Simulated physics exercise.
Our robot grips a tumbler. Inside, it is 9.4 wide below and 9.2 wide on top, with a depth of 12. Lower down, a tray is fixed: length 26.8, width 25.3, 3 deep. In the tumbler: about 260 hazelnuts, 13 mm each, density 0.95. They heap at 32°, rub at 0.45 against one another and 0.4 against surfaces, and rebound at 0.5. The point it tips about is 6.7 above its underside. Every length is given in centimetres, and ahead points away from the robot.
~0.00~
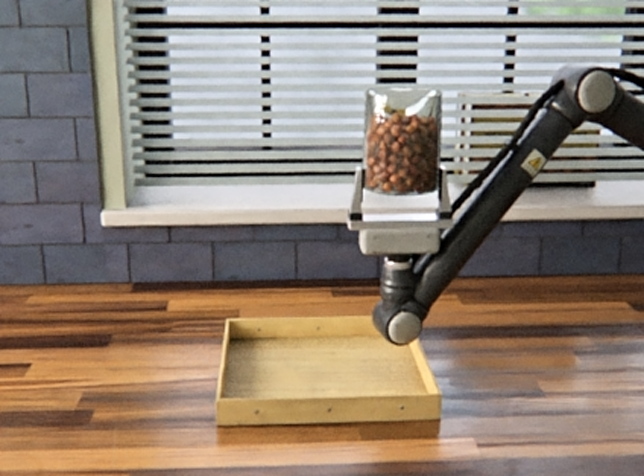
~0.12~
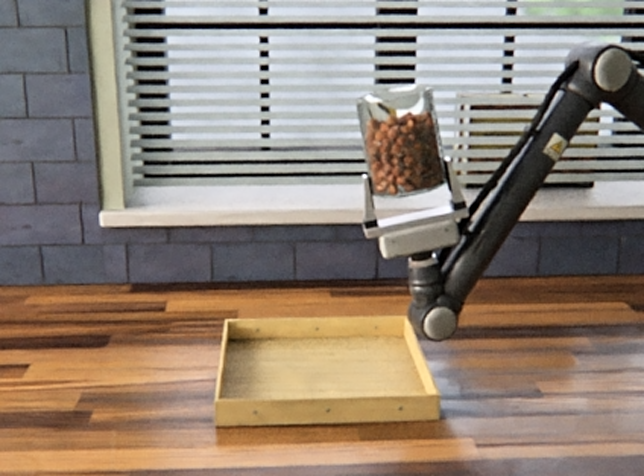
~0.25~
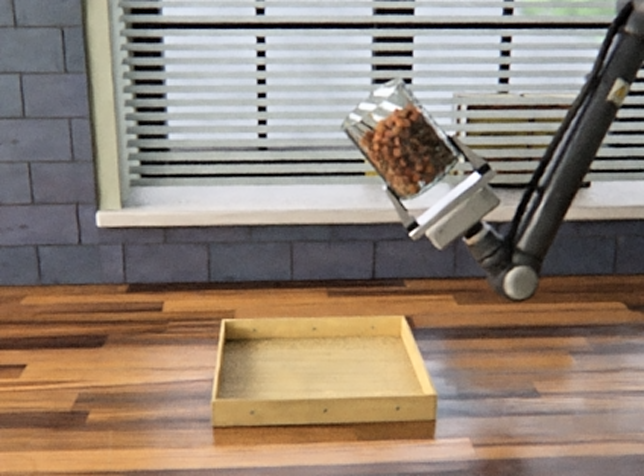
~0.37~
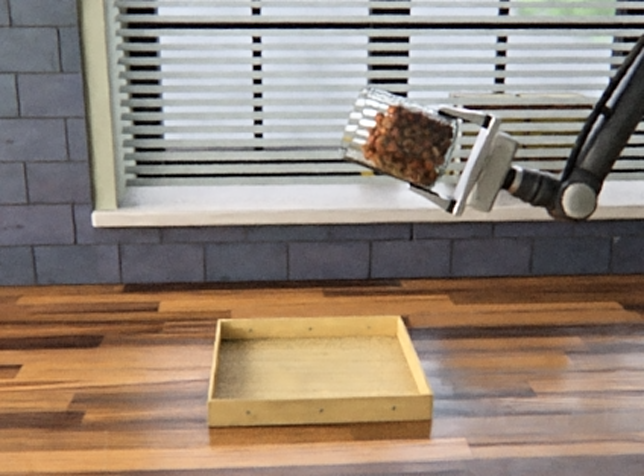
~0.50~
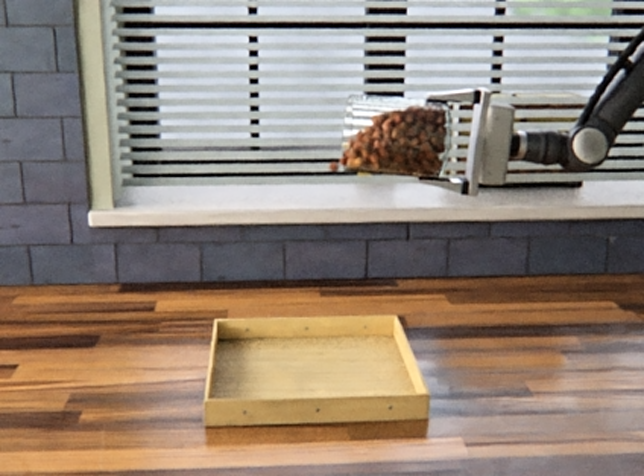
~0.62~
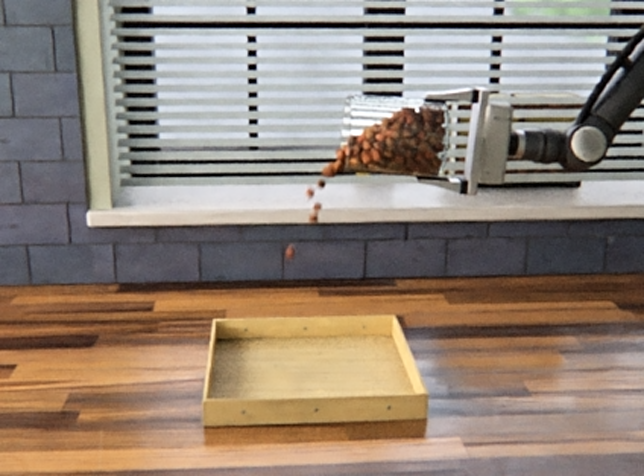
On a wooden counter before a window with blinds, a robot arm holds a clear tumbler of hazelnuts upright above a shallow wooden tray. The arm swings its wrist rightward and tips the tumbler left until it lies nearly level. Nuts slide to the rim, and a few drop from it.
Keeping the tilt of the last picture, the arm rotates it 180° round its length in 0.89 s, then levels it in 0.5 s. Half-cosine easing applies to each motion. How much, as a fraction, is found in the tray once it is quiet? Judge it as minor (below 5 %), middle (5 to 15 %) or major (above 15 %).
Major.
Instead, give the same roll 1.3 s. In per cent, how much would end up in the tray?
About 30 %.
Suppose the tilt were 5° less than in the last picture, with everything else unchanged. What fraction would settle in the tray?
Estimate: Close to 20 %.
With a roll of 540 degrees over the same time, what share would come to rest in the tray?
Then roughly 35 per cent.
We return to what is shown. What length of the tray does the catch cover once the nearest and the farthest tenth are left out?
Spread length: Close to 18 cm.
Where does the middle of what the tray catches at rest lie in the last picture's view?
Roughly at pixel (272, 369).
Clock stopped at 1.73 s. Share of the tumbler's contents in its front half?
Roughly 60 per cent.
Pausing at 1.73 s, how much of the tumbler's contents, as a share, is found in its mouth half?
It comes to around 40 per cent, more or less.
By 1.18 s, tipped 86°, highest piece 37 above the table; 223 in the tumbler, 23 in the tray, 11 in flight or on a rim.
By 1.73 s, tipped 51°, highest piece 35 above the table; 188 in the tumbler, 67 in the tray, 2 in flight or on a rim.
By 2.21 s, upright, highest piece 36 above the table; 188 in the tumbler, 68 in the tray, 1 on the table or floor.
By 2.91 s, upright, highest piece 35 above the table; 188 in the tumbler, 68 in the tray, 1 on the table or floor.
Final count, 188 in the tumbler, 68 in the tray, 1 on the table or floor. That is 26 % in the tray.
